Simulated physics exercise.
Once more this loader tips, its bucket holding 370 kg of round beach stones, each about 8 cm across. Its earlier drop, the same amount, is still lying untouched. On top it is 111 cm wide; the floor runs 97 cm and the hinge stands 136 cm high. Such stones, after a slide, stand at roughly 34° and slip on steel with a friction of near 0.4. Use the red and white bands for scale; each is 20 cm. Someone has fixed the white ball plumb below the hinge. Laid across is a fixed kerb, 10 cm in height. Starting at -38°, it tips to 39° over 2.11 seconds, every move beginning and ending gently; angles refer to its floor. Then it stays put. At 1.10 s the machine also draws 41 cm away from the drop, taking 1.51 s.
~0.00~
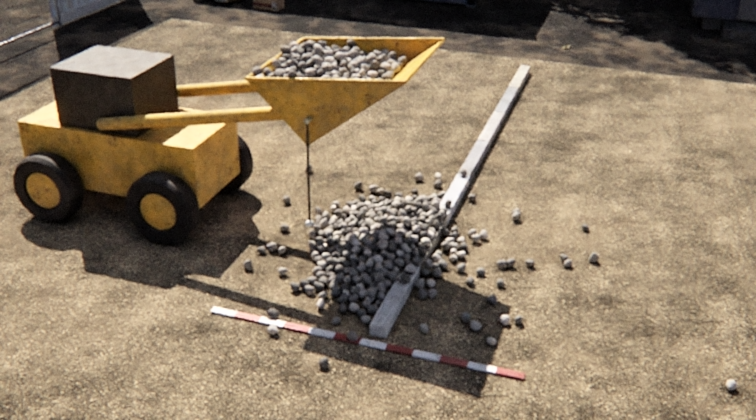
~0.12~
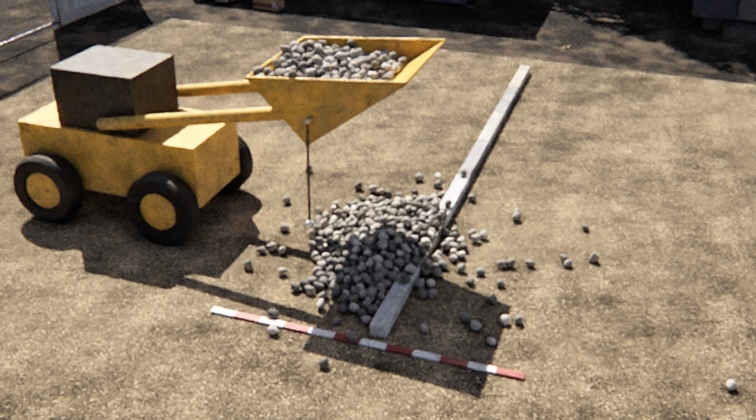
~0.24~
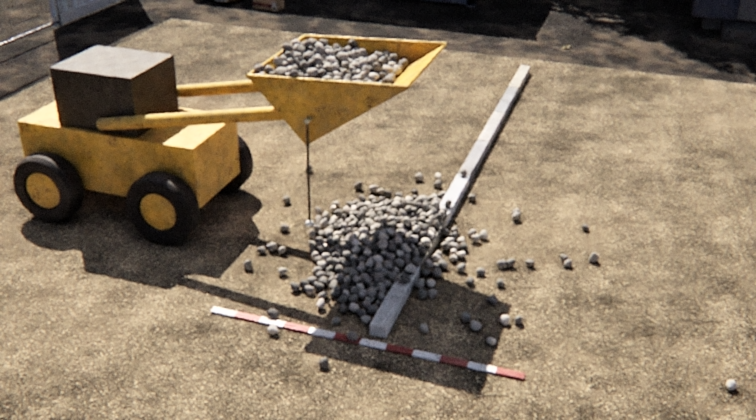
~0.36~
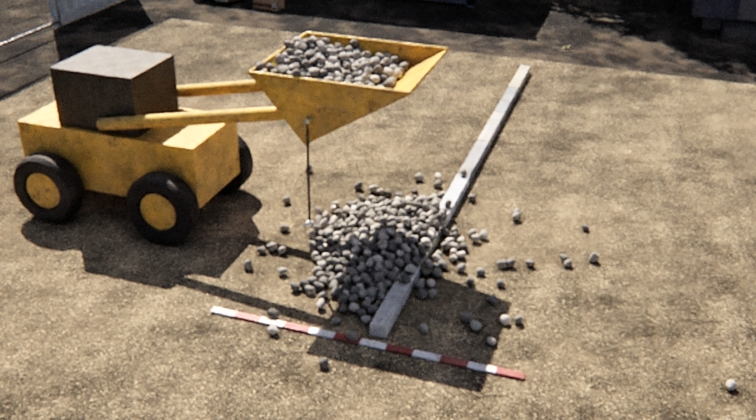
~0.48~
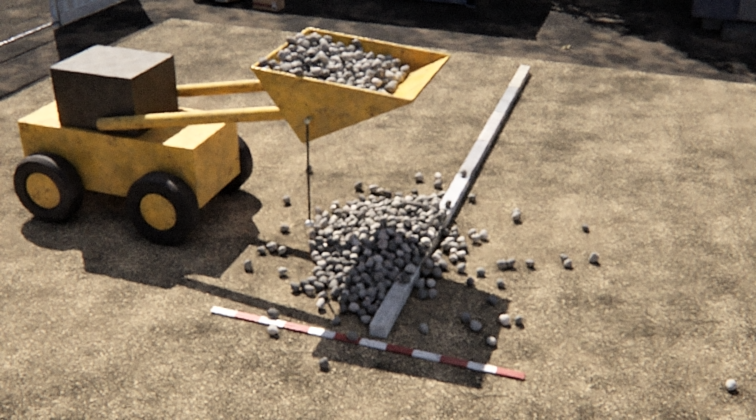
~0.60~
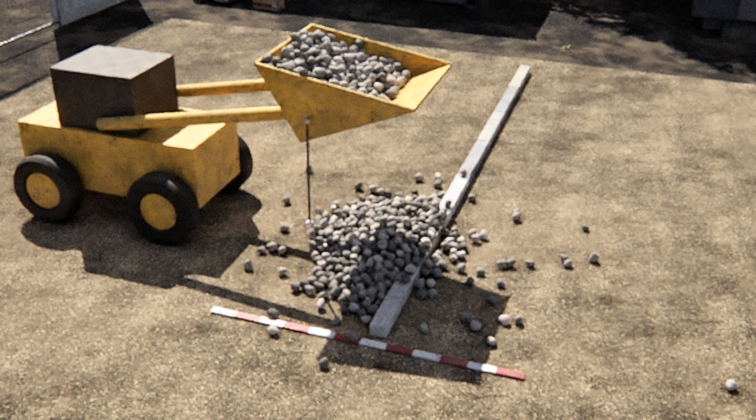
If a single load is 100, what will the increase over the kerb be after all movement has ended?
The increase will be around 56 per cent.
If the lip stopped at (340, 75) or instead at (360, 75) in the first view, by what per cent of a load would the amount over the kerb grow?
Roughly 5 and 15 percent, in that order.
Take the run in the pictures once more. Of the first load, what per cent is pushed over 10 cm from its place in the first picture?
10 %.
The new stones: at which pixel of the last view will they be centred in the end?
Their middle is at about (436, 247).
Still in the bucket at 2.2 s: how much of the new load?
It keeps some 15 percent of its load.
After 1.6 s the floor is at 27°; in per cent of one load, 93 in the bucket, 99 on this side of the kerb, 8 over the kerb; the foremost stones are at (573, 283).
After 2.2 s the floor is at 39°; in per cent of one load, 13 in the bucket, 143 on this side of the kerb, 44 over the kerb; the foremost stones are at (576, 275).
After 3.1 s the floor is at 39°; in per cent of one load, 0 in the bucket, 136 on this side of the kerb, 63 over the kerb; the foremost stones are at (641, 280).
After 5.6 s the floor is at 39°; in per cent of one load, 0 in the bucket, 136 on this side of the kerb, 63 over the kerb; the foremost stones are at (645, 281). Net gain over the kerb, 56.
